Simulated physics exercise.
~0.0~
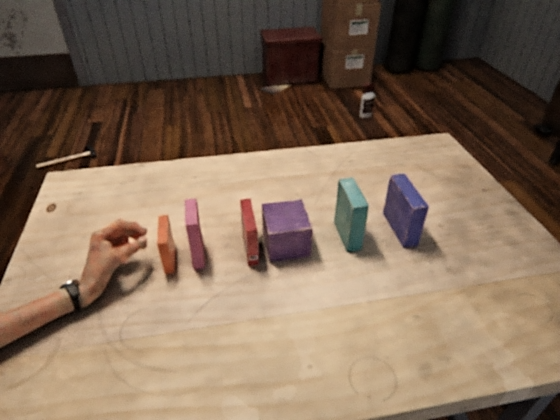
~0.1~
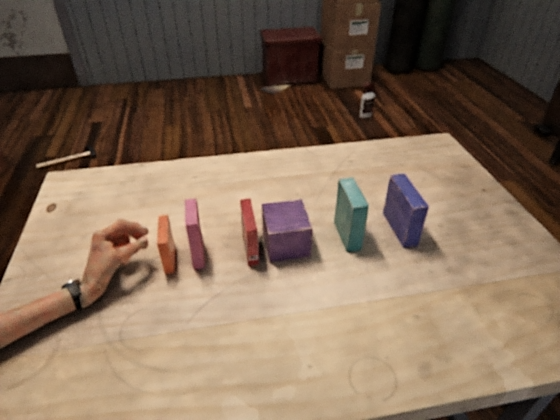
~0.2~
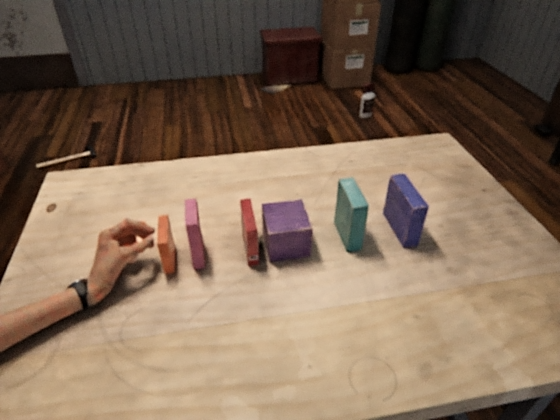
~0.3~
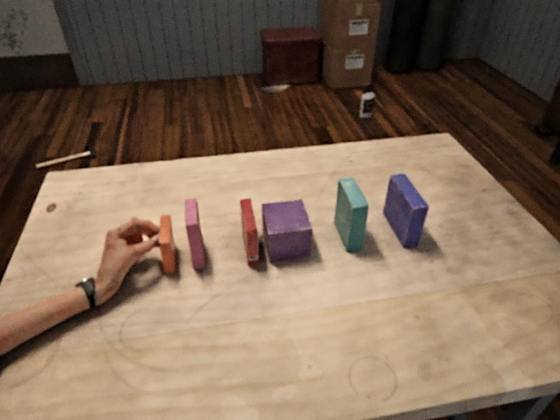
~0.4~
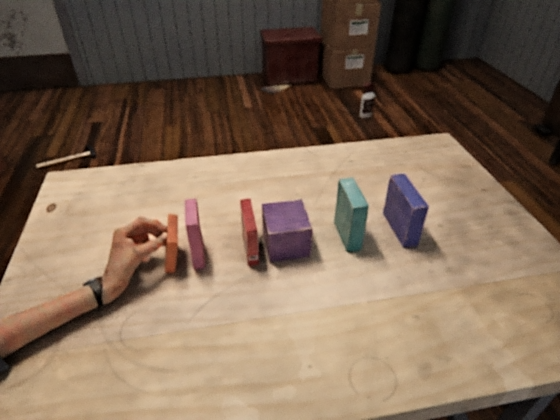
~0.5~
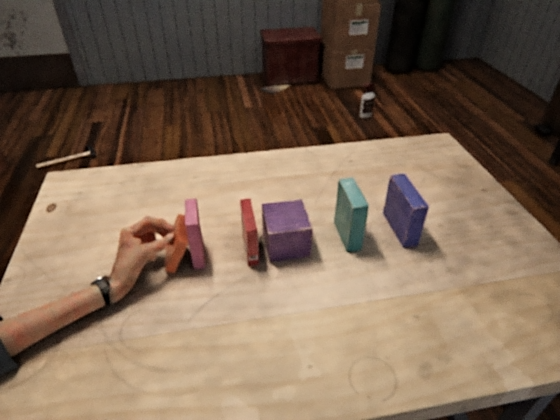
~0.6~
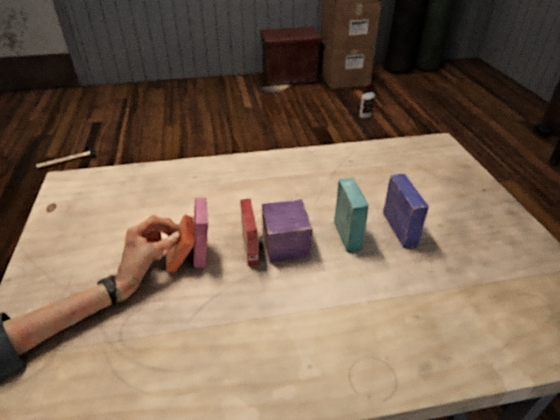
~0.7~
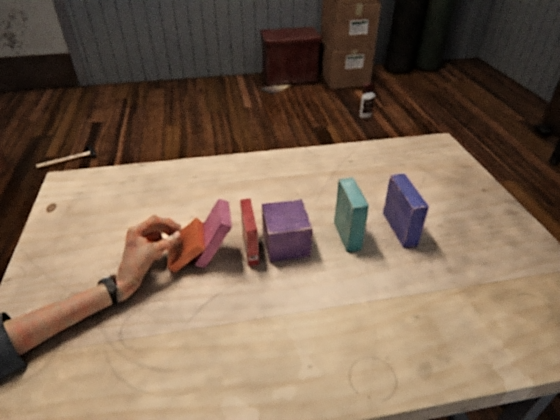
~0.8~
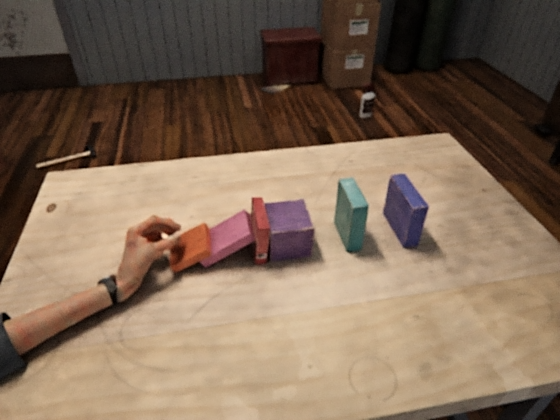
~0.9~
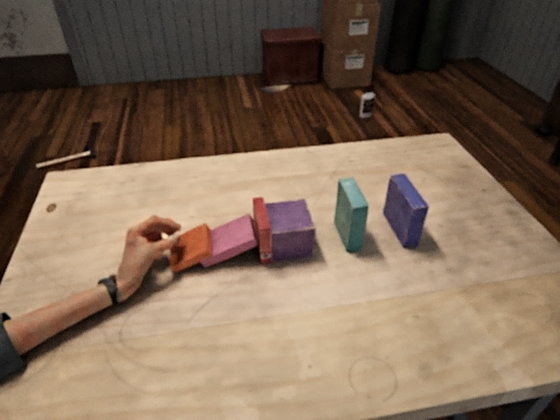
On a wooden table, a hand slowly tipped an orange board rightward into a pink one, and both toppled, the pink one knocking a red packet slightly against a purple block, which stayed put, as did the upright turquoise and blue boards.
